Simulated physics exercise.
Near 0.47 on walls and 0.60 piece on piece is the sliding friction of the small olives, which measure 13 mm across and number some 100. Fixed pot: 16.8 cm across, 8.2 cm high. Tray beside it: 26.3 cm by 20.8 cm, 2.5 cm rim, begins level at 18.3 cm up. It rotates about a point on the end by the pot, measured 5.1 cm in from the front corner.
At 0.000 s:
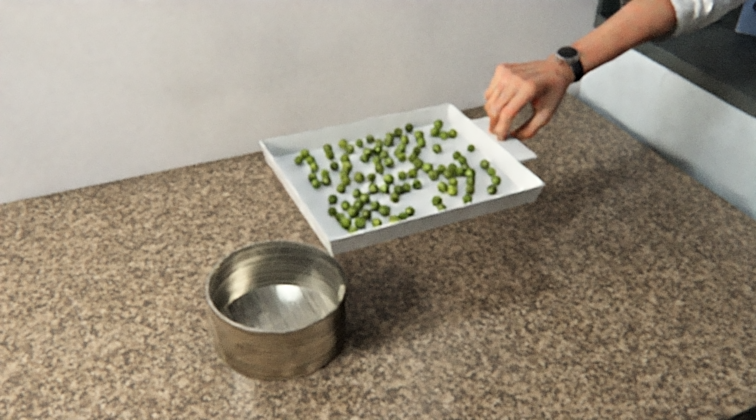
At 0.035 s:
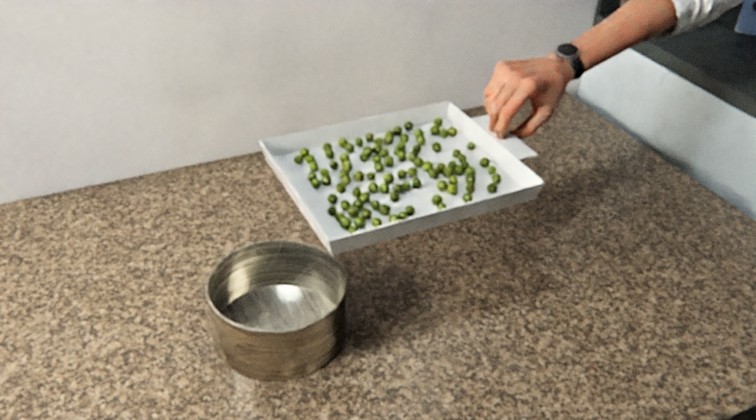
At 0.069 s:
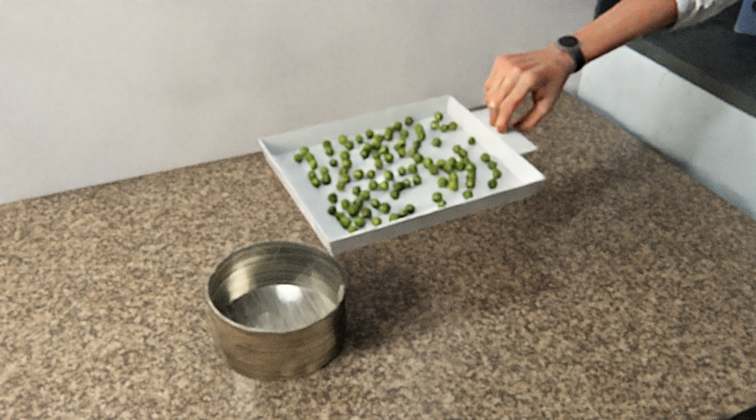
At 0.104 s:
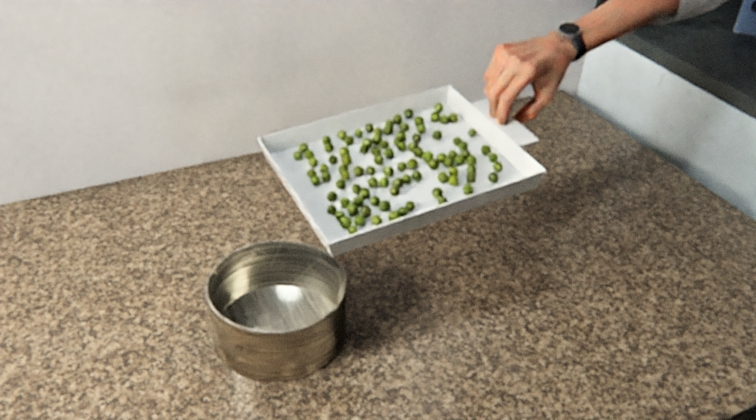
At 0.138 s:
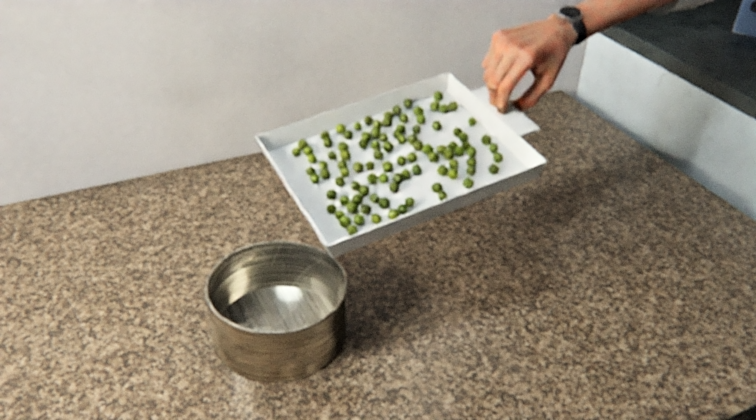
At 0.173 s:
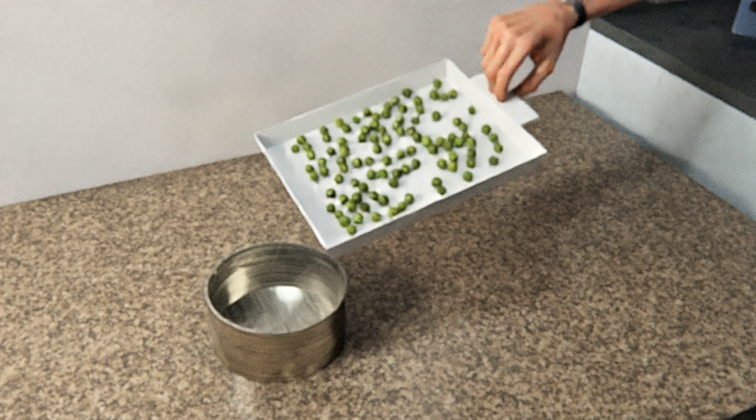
On a speckled countertop, a hand wearing a dark watch raised the handle end of a white tray of small green balls, slowly tilting it toward a metal pot at its lower left.
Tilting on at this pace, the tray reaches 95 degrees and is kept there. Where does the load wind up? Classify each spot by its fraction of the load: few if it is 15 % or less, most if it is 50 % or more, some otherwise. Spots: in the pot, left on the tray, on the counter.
Pot: Some. Tray: Few. Counter: Most.
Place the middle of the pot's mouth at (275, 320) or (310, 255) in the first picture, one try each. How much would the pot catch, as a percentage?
In order, about 100 and about 0 per cent.
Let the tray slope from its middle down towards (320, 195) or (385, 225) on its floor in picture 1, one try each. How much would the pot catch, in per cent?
That would be close to 70 per cent, then close to 0 per cent.
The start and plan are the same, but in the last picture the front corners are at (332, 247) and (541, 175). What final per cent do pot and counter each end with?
Final per cent - pot 0, counter 100.
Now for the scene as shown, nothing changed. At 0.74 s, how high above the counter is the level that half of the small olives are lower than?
Some 22 cm.
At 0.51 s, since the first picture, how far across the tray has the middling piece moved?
Roughly 8 cm.
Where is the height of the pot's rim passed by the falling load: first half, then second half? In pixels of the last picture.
Early half: About (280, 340); late half: (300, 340).
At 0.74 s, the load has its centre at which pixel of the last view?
Approximately (309, 213) in the last view.
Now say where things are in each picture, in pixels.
The first frame shows tray tilt 0 degrees, front corners at (332, 236) and (538, 183); middle of the pieces at (402, 175); pot at (277, 282).
The second frame shows tray tilt 1 degrees, front corners at (332, 236) and (538, 181); middle of the pieces at (402, 174).
The third frame shows tray tilt 2 degrees, front corners at (332, 236) and (538, 176); middle of the pieces at (402, 171).
The fourth frame shows tray tilt 5 degrees, front corners at (331, 238) and (539, 169), lowest corner left front; middle of the pieces at (402, 166).
The fifth frame shows tray tilt 9 degrees, front corners at (330, 240) and (540, 160), lowest corner left front; middle of the pieces at (401, 160).
The sixth frame shows tray tilt 13 degrees, front corners at (329, 243) and (540, 150), lowest corner left front; middle of the pieces at (401, 154); pot at (277, 284). The tray's pace is about 115 degrees a second.
Then, at 0.51 s, tilt 53 degrees; the tray holds 100 %, the pot 0 %.
After 0.74 s, tilt 79 degrees; the tray holds 90 %, the pot 0 %.
Then, at 1.08 s, tilt 95 degrees; the tray holds 25 %, the pot 20 %.
At rest (2.1 s), pot 35 %, tray 0 %, counter 65 %.
